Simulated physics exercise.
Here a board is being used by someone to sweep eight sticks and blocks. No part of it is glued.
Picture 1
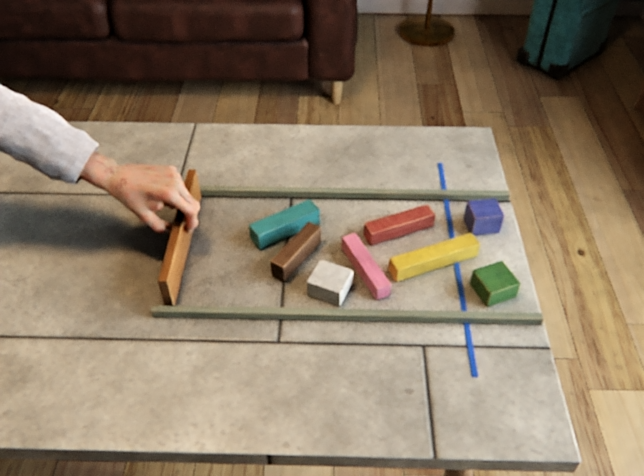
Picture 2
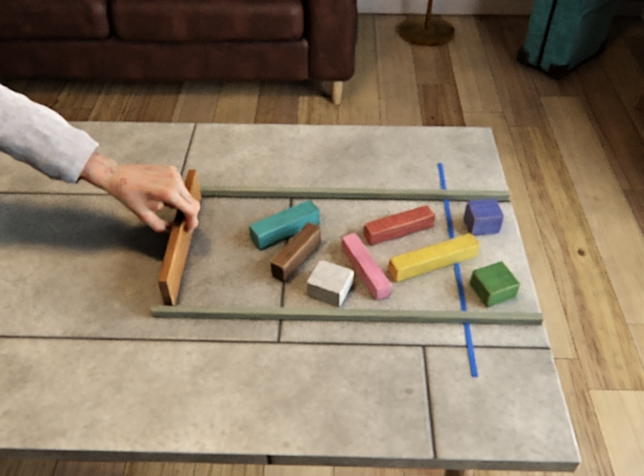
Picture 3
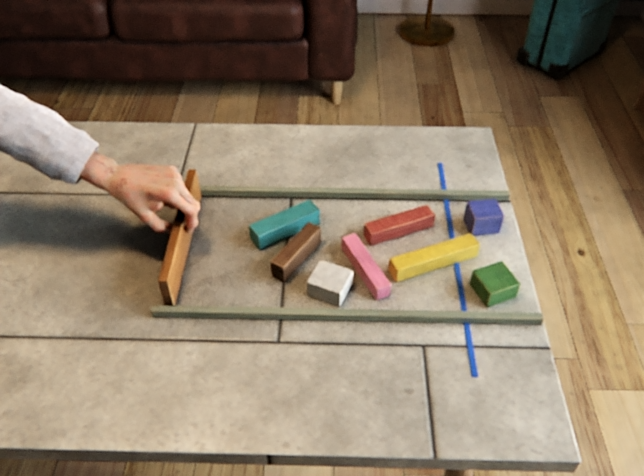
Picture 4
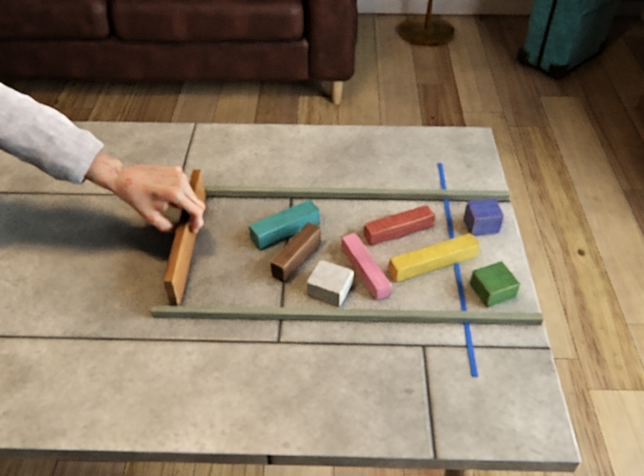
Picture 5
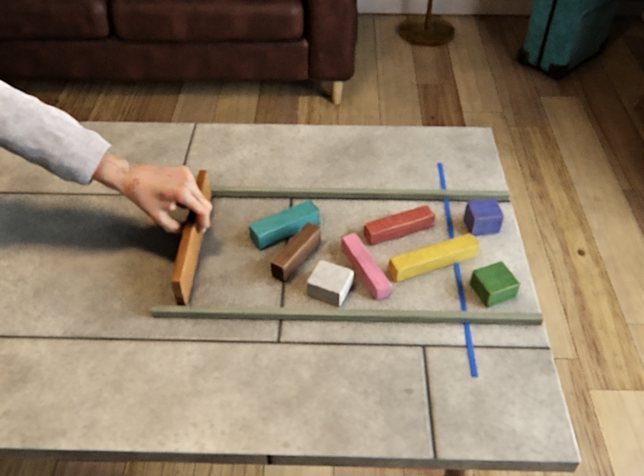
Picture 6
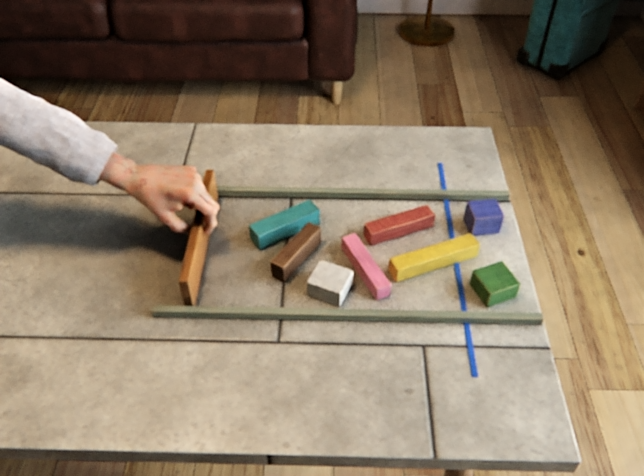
A hand slides an upright wooden board slightly right toward colored blocks that stay still.
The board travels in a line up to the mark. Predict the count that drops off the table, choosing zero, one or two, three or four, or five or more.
The count that drops off is one or two.
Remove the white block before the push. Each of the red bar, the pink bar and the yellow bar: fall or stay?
As for the red bar, it is retained; the pink bar is retained; the yellow bar is retained.
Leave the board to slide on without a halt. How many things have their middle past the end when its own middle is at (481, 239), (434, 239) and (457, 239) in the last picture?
In that order 4, 0 and 2.
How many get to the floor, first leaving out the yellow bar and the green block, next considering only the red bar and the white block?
The counts: 1 and 0.
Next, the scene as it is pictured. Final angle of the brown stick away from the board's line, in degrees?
Some 25 degrees.
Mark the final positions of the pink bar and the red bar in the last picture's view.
First (503, 281), then (508, 216).
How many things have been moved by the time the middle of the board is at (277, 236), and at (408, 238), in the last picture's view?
I get 2 at the one place and 8 at the other.
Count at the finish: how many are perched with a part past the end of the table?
Overhang count: 2.
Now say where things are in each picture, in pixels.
The first frame shows blue block (484, 217); green block (495, 284); yellow bar (434, 257); board (182, 234); tape (455, 253).
The second frame shows green block (495, 284); white block (330, 283).
The third frame shows yellow bar (434, 257); board (182, 234).
The fourth frame shows blue block (484, 217); pink bar (365, 265).
The fifth frame shows green block (495, 284); red bar (400, 225).
The sixth frame shows blue block (484, 217); green block (495, 284); yellow bar (434, 257); board (200, 234); tape (455, 253).
Soon after, none off yet; blue block at rest near (484, 217); green block at rest near (495, 284); yellow bar at rest near (434, 257).
At rest, the number that fall off is one or two; fallen, yellow bar and blue block.
